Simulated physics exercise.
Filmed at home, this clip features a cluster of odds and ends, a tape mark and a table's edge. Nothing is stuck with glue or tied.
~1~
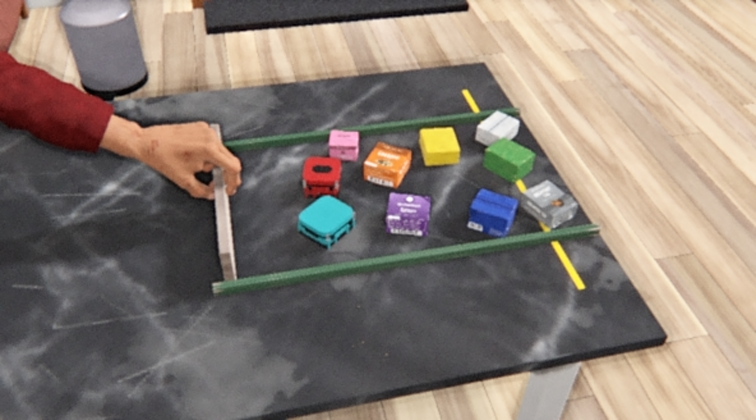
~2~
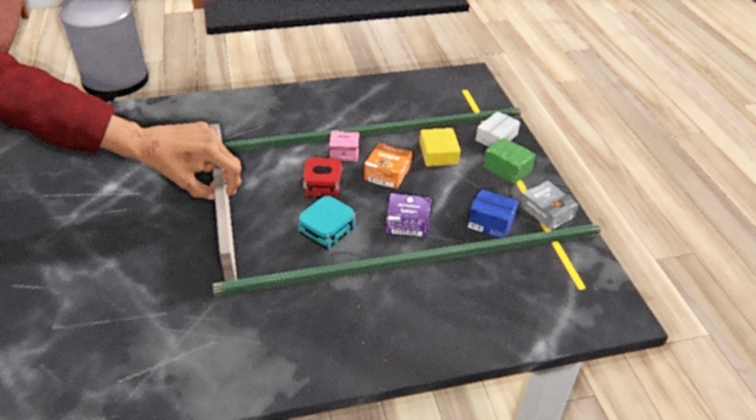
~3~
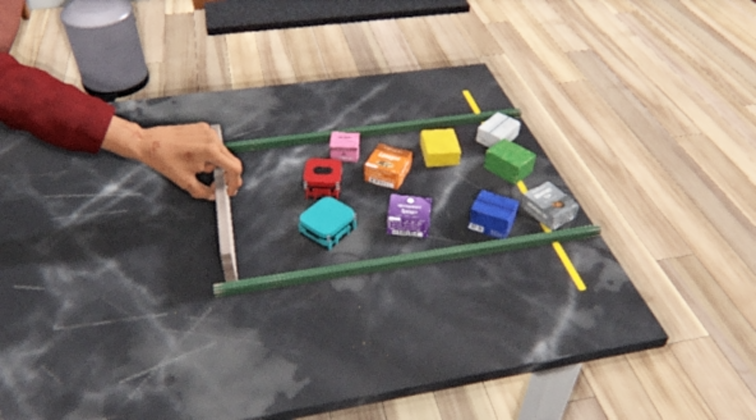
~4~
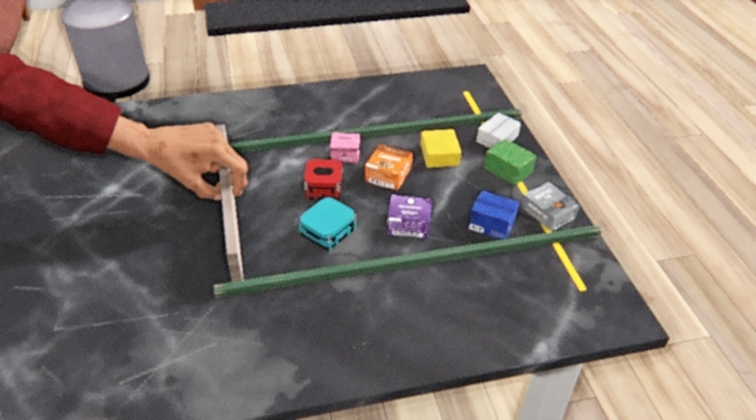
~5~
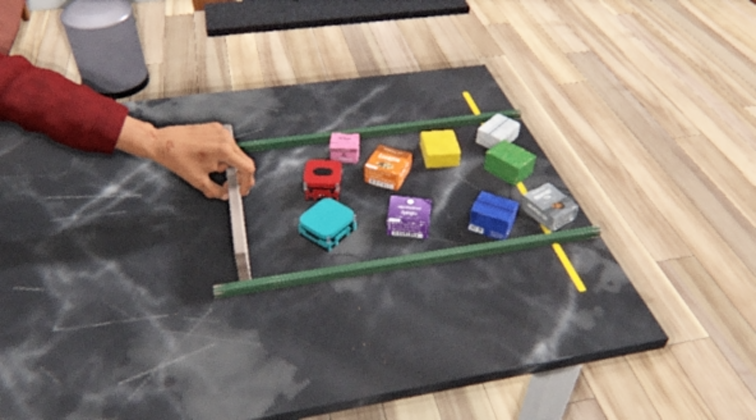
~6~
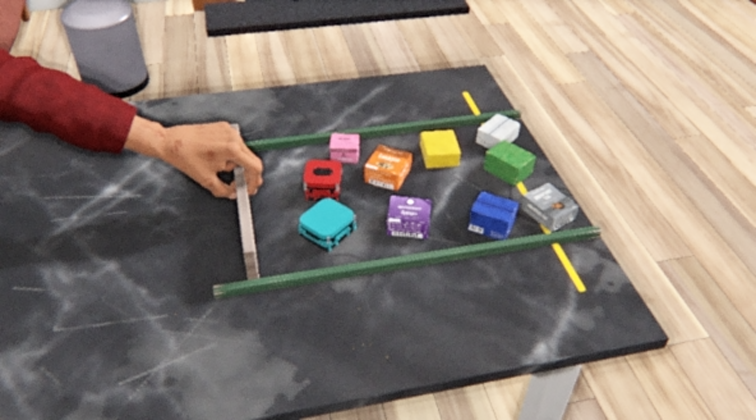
On a dark marbled tabletop, a hand slides an upright board slightly right between green rails, the scattered colourful boxes staying still.
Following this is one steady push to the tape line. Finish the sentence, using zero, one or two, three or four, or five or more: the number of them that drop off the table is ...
The number that drop off the table is five or more.
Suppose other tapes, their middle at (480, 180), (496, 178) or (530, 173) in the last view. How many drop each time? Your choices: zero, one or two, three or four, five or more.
So, for the three spots in the order asked, I'd go with either three or four, three to four and 5 or more.
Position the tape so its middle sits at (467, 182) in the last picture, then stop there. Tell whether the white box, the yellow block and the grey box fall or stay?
Going in order, the white box goes off the edge, then the yellow block keeps its spot, then the grey box goes off the edge.
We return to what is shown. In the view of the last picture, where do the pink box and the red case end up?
(503, 127) and (524, 153).
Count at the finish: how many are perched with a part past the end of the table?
2, I think.
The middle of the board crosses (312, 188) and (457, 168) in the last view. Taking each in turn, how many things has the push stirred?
Respectively 2 and 10.
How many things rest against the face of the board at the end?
The number is 3.
Soon after, none off yet; grey box at rest near (549, 207); white box at rest near (498, 133); green block at rest near (509, 163).
Then, none off yet; grey box moving near (555, 205); white box at rest near (500, 133); green block at rest near (509, 163).
Further on, one off so far; grey box falling near (587, 305); white box tipped well over near (545, 137); green block moved a little near (521, 165).
At rest, the number that fall off is five or more; fallen, purple box, yellow block, blue box, white box and grey box.
